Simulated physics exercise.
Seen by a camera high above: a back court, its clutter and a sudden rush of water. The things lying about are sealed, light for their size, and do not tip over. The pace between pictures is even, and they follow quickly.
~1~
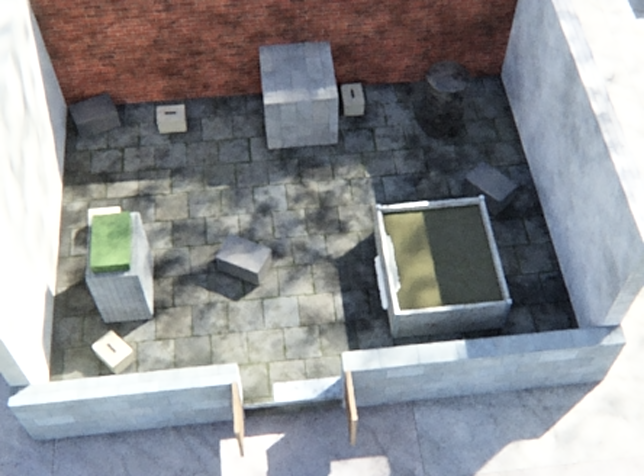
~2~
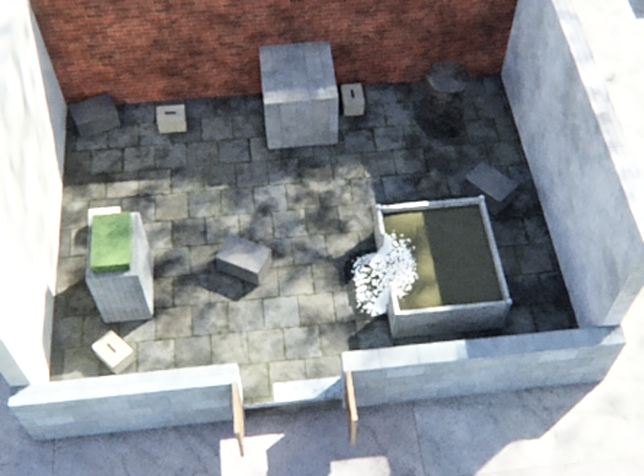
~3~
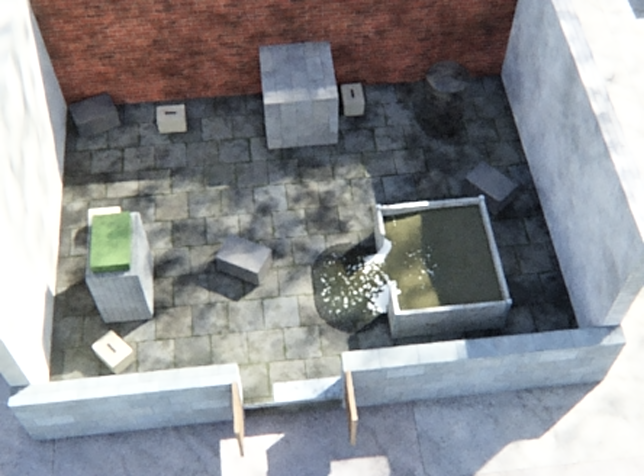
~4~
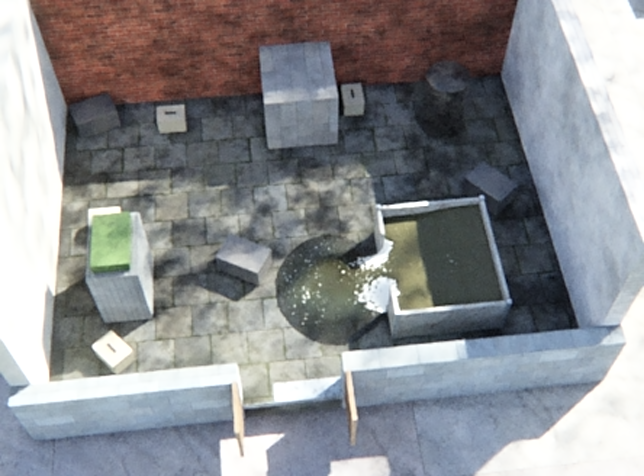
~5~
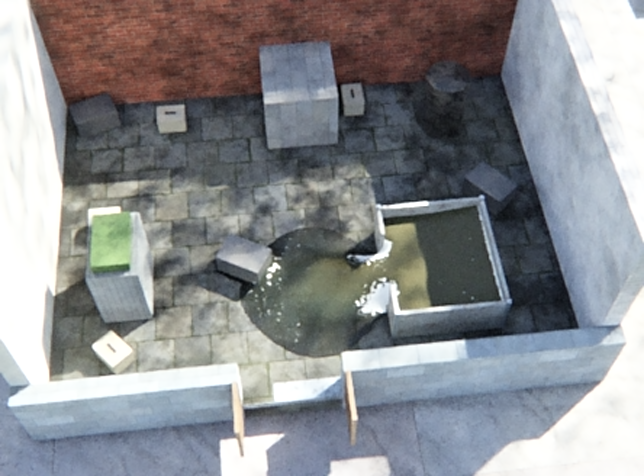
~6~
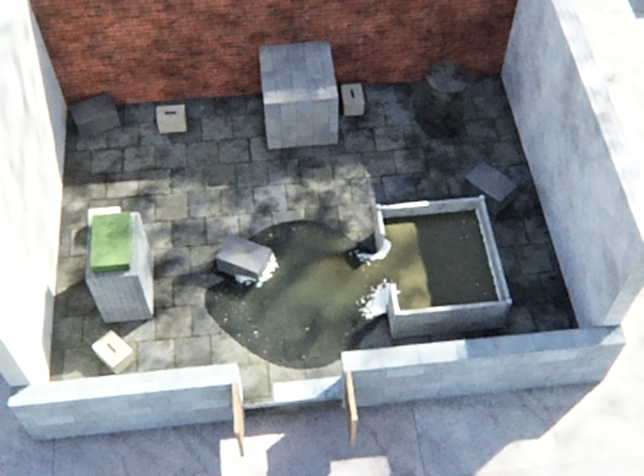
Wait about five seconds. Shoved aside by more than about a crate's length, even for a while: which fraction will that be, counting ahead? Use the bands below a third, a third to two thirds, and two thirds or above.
It falls a third to two thirds.
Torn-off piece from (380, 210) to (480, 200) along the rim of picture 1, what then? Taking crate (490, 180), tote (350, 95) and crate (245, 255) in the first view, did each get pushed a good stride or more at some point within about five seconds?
Here's my take, in sequence: Dislodged that far, dislodged that far, and fails to go that far.
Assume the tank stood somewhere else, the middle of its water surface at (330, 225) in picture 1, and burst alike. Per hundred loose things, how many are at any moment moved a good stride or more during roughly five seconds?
I'd put it at around 70 per cent.
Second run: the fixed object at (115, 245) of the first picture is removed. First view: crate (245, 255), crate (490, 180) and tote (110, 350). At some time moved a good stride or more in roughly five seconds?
Went the distance, fell short and went the distance.
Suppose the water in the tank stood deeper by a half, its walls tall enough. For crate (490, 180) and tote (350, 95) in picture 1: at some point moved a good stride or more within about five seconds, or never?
Lab note, in sequence: Stayed below that mark / stayed below that mark.
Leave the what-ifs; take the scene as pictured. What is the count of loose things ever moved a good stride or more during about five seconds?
You get 3.
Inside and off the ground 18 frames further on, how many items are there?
That comes out at 2.
A moment on, 0 of 7 are well off their spots; 0 afloat.
Next, 2 of 7 are well off their spots; 1 afloat.
Later, 1 of 7 are well off their spots; 2 afloat.
In the end, 3 of 7 are well off their spots, and 3 have been at some point; 5 afloat.
